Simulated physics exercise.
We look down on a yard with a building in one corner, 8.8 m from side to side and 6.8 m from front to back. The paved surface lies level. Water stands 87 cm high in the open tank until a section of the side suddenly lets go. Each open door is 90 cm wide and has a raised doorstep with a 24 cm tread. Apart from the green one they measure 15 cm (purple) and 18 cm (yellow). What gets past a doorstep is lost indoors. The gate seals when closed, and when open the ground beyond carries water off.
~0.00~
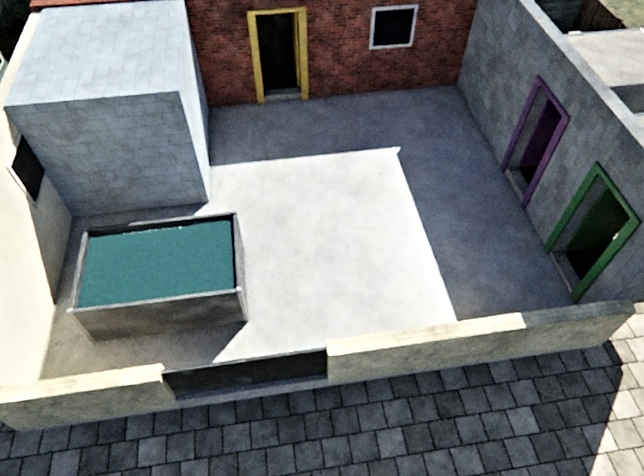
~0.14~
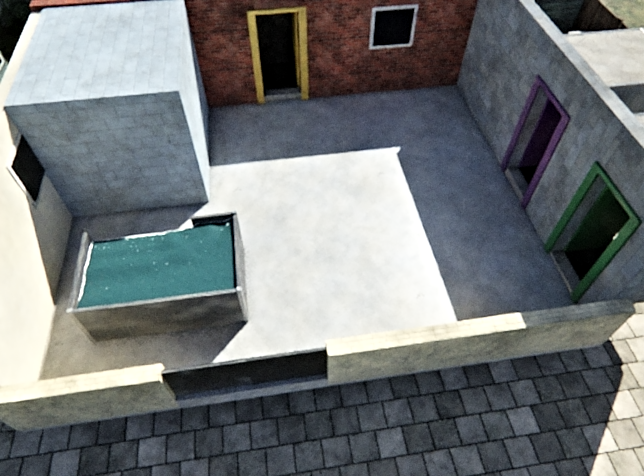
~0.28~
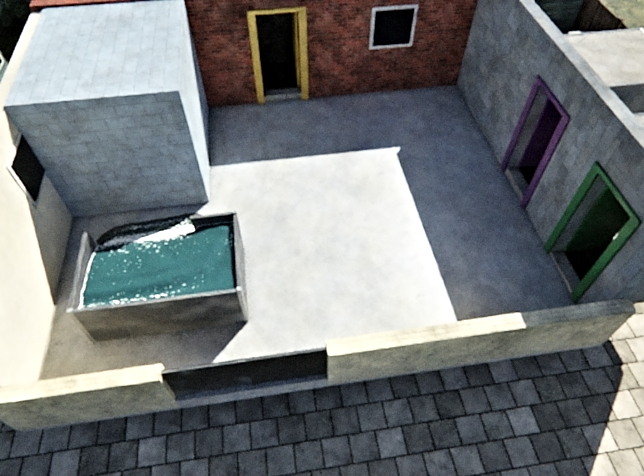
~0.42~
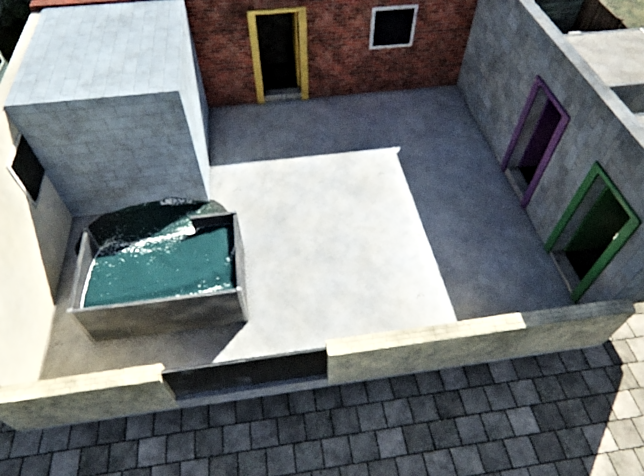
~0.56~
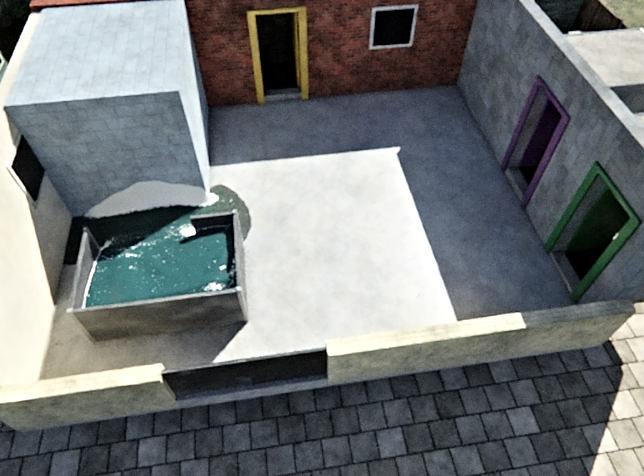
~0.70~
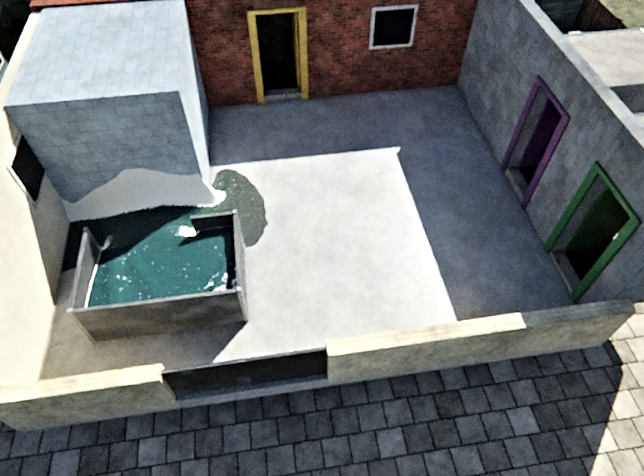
Teal water lay still in an open tank in the walled yard, then poured over its far side, hit the foot of the grey building, and spread rightward onto the sunlit paving.
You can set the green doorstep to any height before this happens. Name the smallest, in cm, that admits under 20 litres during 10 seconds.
Some 17 cm above the ground.
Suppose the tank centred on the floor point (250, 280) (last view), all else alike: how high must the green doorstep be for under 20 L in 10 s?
Some 9.5 cm.
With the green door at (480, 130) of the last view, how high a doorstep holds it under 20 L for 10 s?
Roughly 6.5 cm.
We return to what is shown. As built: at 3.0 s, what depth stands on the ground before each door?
In cm: Purple 0, green 0, yellow 3.
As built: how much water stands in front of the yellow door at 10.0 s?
Some 3.5 cm.
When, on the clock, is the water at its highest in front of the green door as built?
Around 6.0 s.
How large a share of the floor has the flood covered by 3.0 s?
Some 65 per cent of it.
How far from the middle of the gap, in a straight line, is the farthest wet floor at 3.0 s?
About 7.2 m.
After 1.4 s water covers 15 % of the floor, deepest (78 cm) near (73, 222); it has not reached the green door.
After 3.0 s water covers 65 % of the floor, deepest (45 cm) near (83, 399); it has not reached the green door.
After 10.0 s water covers 95 % of the floor, deepest (13 cm) near (33, 406); 8 cm at the green door, 113 litres in over its 7 cm doorstep.
At the green door as built, the water arrived by 4.1 s and peaked near 22 cm at 6.0 s.
With a doorstep of 14.5 cm, 31 litres would have come in within the 10 s; with 19.5 cm, 12 litres. So under 20 litres takes about 17 cm.
